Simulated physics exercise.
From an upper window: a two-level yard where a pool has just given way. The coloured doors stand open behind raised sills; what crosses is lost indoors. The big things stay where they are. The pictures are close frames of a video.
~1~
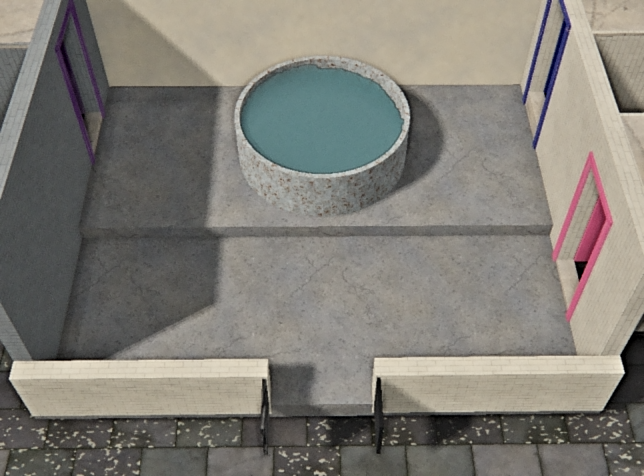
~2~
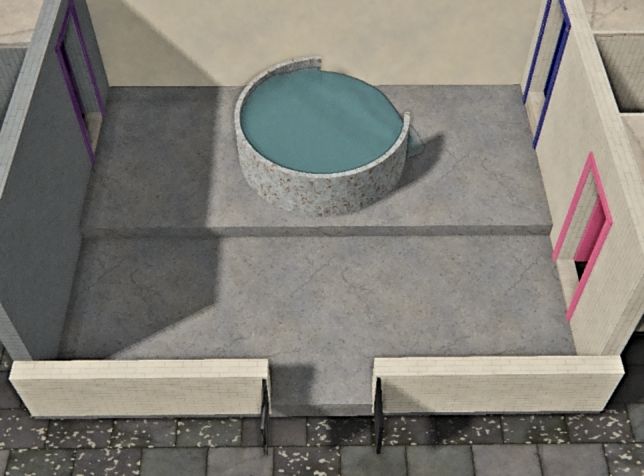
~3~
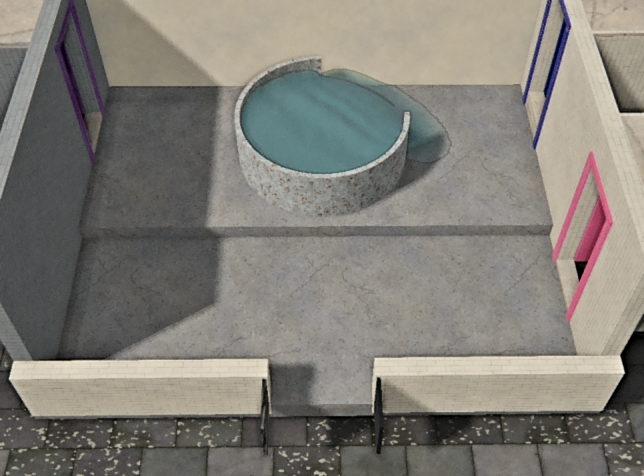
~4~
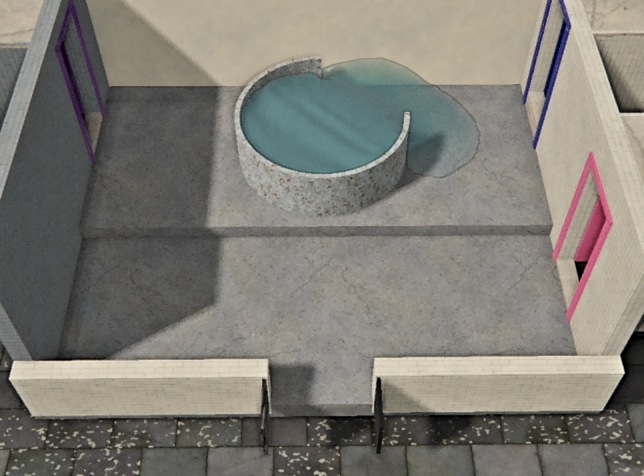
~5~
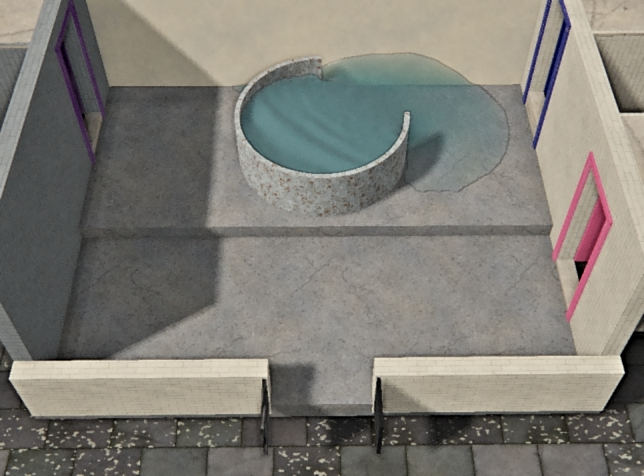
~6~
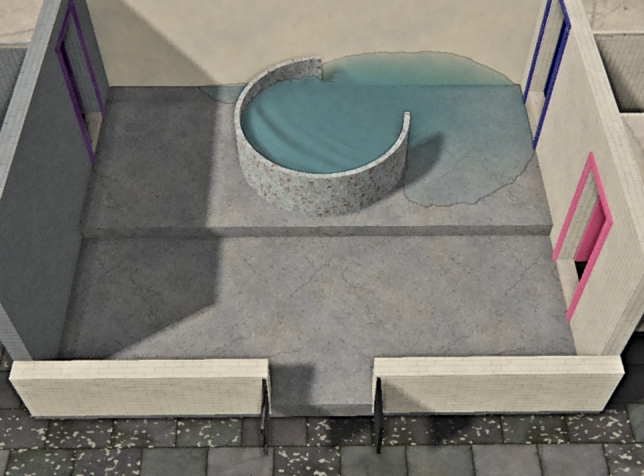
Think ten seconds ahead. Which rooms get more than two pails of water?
One by one: The blue door lets in a lot; the purple door admits no more than that; the pink door lets in a lot.
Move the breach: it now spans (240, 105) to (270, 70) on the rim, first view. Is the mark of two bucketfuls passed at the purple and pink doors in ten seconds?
In short: Purple door goes over; pink door floods.
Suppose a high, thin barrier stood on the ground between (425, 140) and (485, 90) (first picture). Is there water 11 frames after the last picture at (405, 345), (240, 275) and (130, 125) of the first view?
As listed: No water, not flooded, covered.
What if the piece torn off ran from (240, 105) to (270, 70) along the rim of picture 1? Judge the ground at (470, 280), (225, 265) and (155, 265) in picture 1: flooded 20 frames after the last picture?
One after the other: No water, awash, flooded.
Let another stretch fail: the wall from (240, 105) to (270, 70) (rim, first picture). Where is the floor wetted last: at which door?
I say the one in pink.
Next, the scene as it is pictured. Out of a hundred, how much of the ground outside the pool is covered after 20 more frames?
About 60 per cent.
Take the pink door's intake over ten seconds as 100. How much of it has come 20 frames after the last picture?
Near 5 in a hundred.
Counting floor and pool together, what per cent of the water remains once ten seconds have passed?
Roughly 86 per cent.
A moment on, water covers 25 % of the floor; the blue door over two buckets in, the purple door not reached, the pink door not reached.
Next, water covers 35 % of the floor; the blue door far over two buckets in, the purple door wet at the sill, nothing in, the pink door wet at the sill, nothing in.
Then, water covers 60 % of the floor; the blue door far over two buckets in, the purple door wet at the sill, nothing in, the pink door under two buckets in.
Later, water covers 90 % of the floor; the blue door far over two buckets in, the purple door wet at the sill, nothing in, the pink door under two buckets in.
In the end, water covers 90 % of the floor; the blue door far over two buckets in, the purple door wet at the sill, nothing in, the pink door over two buckets in.
